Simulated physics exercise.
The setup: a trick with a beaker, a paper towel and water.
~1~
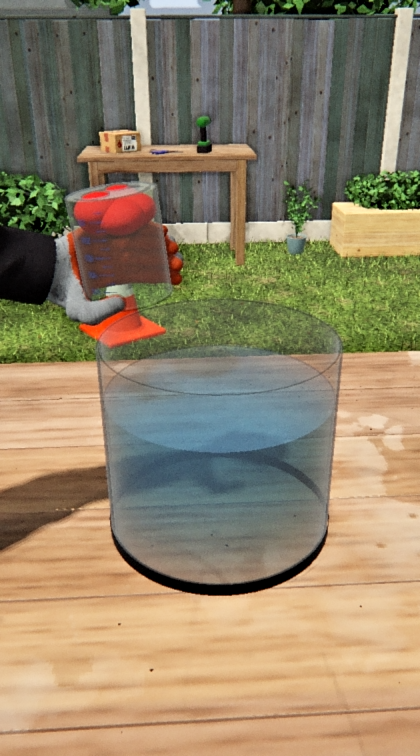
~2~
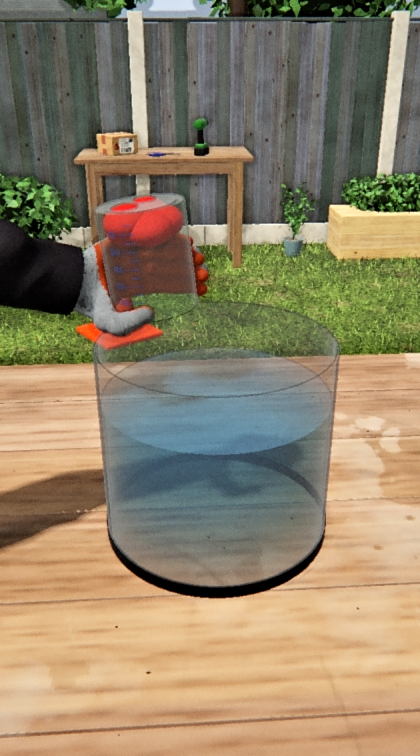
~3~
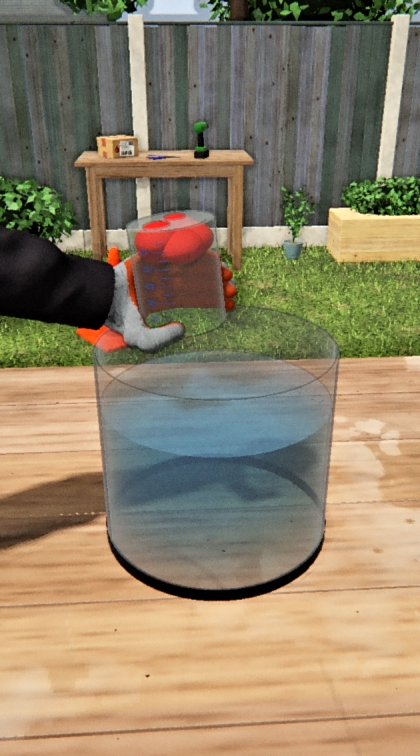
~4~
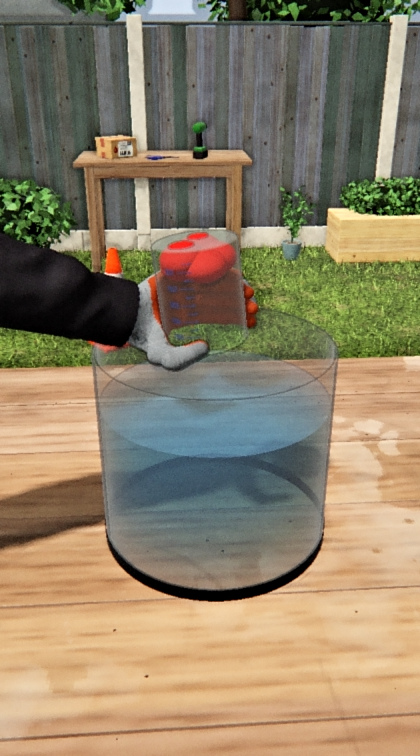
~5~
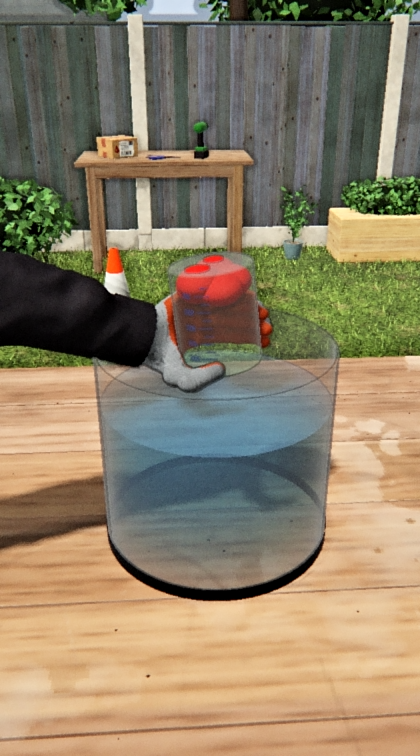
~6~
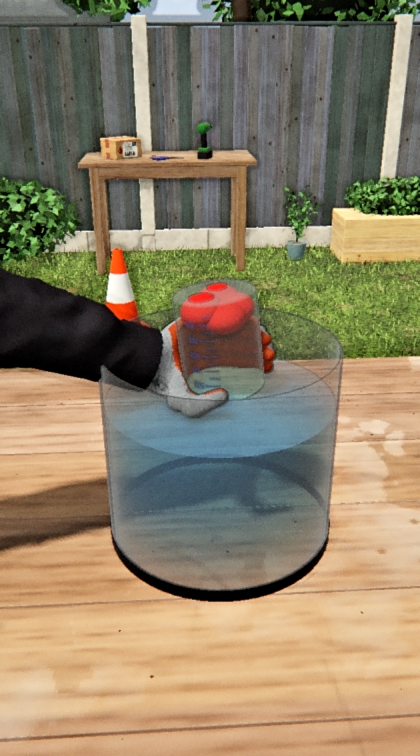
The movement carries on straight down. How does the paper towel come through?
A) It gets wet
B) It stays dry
B, it stays dry.
Soon after, the beaker enters the water.
Later, air is trapped inside and holds the level down.
In the end, the beaker is under, still full of air, and the paper towel is dry.
